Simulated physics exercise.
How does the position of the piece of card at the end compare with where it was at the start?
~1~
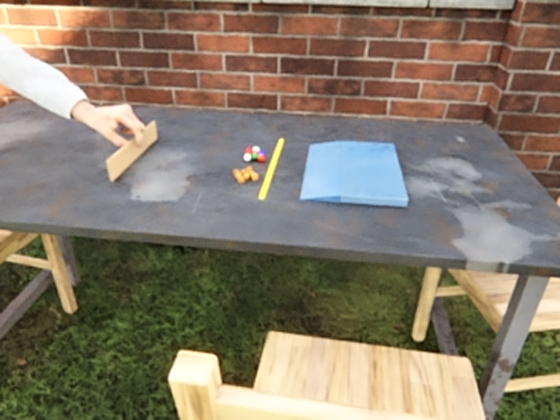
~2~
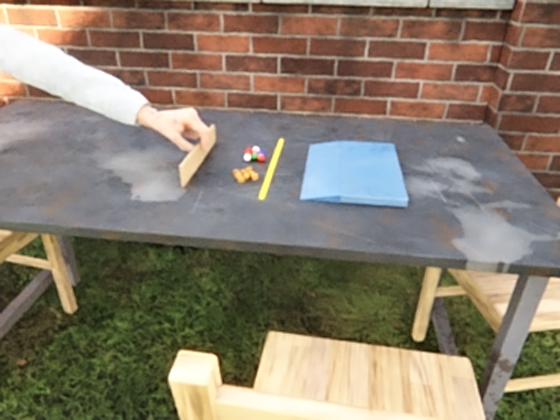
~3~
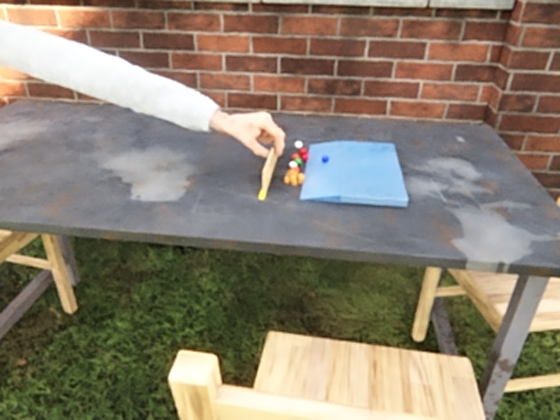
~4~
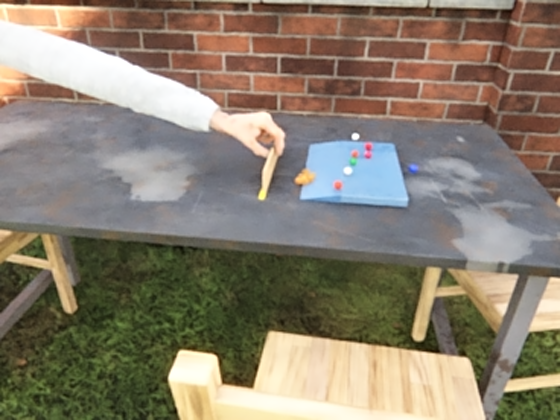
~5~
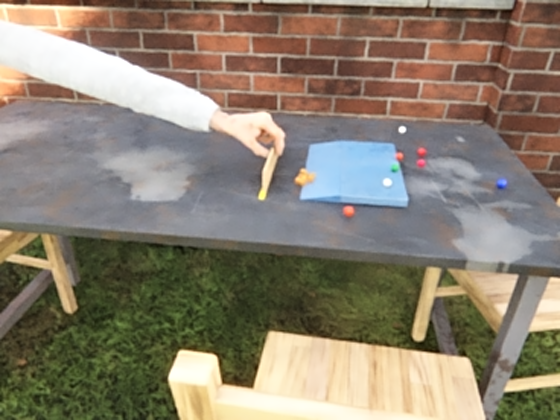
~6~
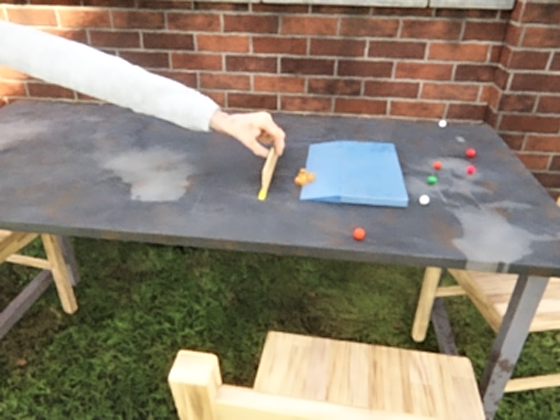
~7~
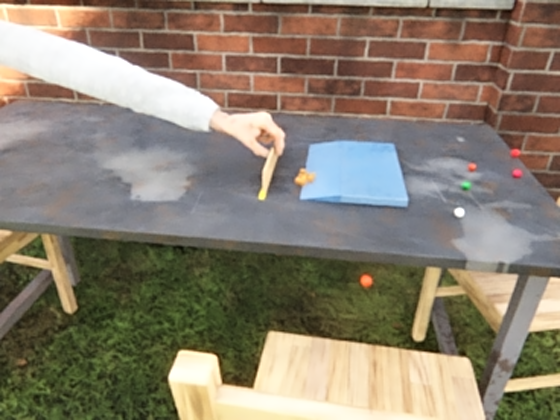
At the start the card is held on the left part of the table, well short of the yellow tape. By the end it is farther right, held still at the tape just before the blue wedge.
